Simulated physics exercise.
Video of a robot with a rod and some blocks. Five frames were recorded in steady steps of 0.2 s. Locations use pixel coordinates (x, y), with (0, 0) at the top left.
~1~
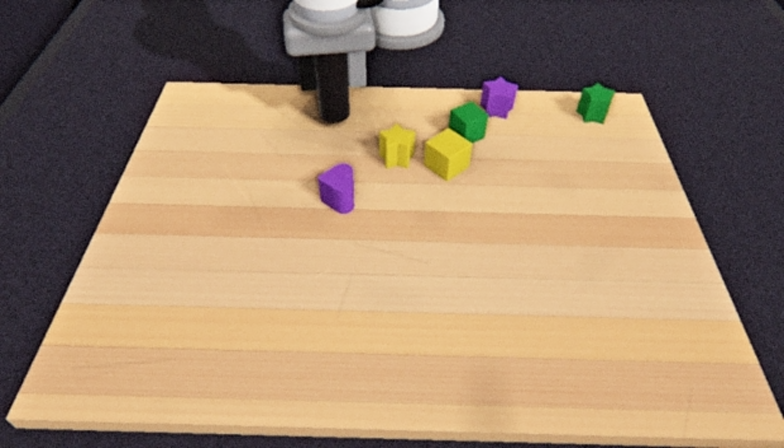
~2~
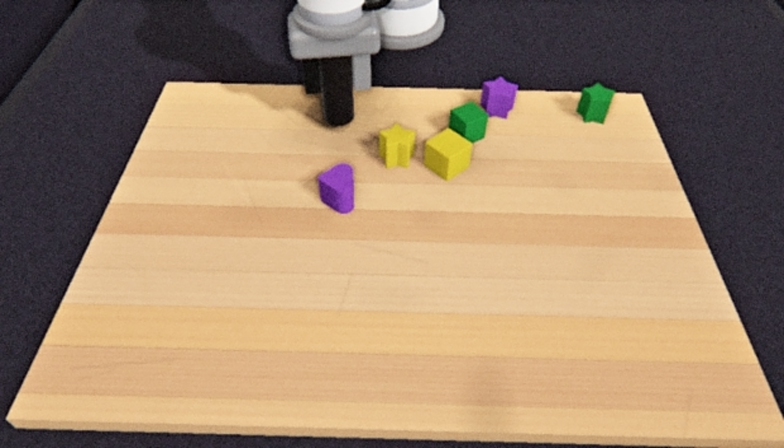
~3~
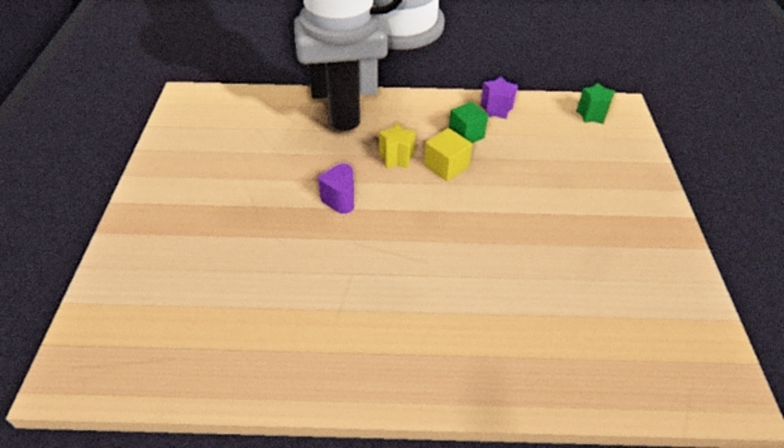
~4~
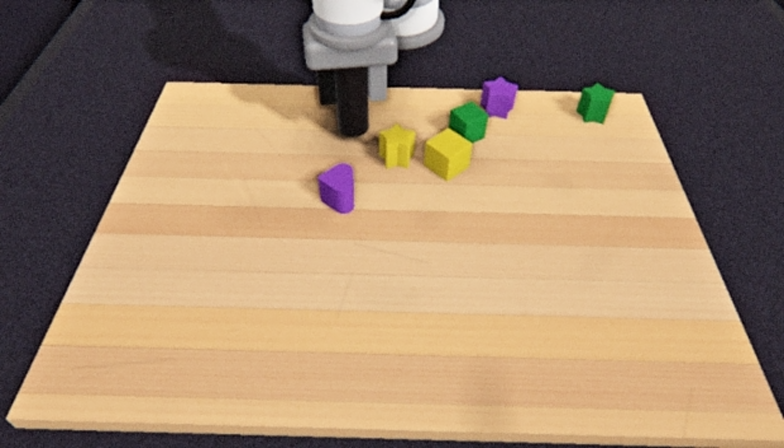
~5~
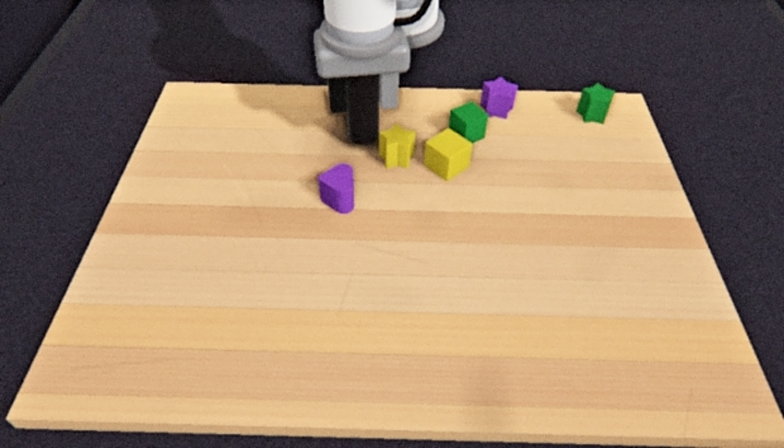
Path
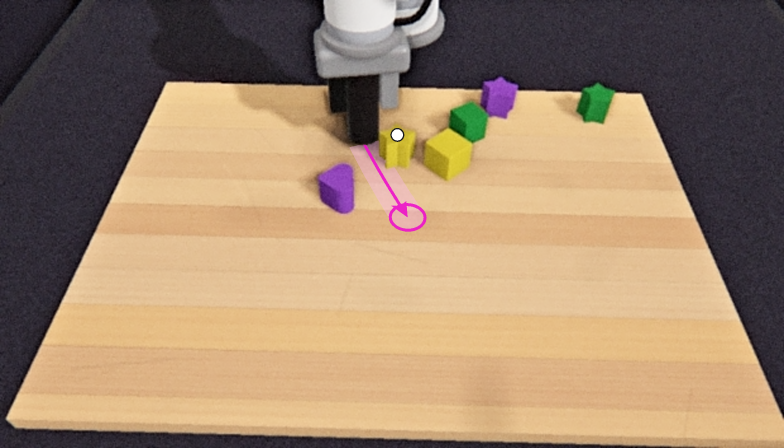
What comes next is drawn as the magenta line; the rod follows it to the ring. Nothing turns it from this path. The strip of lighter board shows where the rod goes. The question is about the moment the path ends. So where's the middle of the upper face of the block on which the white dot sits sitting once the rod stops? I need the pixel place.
The block on which the white dot sits ends near (410, 144).
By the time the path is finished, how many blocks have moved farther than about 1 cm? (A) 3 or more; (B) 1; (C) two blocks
The answer is B.
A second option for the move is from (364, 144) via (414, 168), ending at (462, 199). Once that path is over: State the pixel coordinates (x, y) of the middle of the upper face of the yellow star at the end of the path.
I'd place it at (484, 196), taking the centre of its top.
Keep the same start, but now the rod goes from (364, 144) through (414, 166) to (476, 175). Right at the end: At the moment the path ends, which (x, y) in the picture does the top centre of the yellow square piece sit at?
I expect it at (514, 151).
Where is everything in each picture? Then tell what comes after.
In the first frame, rod's lower end (335, 114); purple heart block (339, 177); yellow star (397, 135).
In the second frame, rod (339, 117); blocks still.
In the third frame, rod (346, 122); blocks still.
In the fourth frame, rod (354, 128); blocks still.
In the fifth frame, rod (364, 135); purple heart block (339, 177); yellow star (397, 135).
Drawn move, straight from (364, 144) to (408, 217); the dot is on the yellow star.
The first path, step by step. One third of the way, rod (377, 158); yellow star (407, 141), turned 60° anticlockwise.
Two thirds of the way, rod (391, 182); yellow star (410, 144), turned 85° anticlockwise.
At the end, rod (408, 209); purple heart block still; yellow star (410, 144), turned 85° anticlockwise.
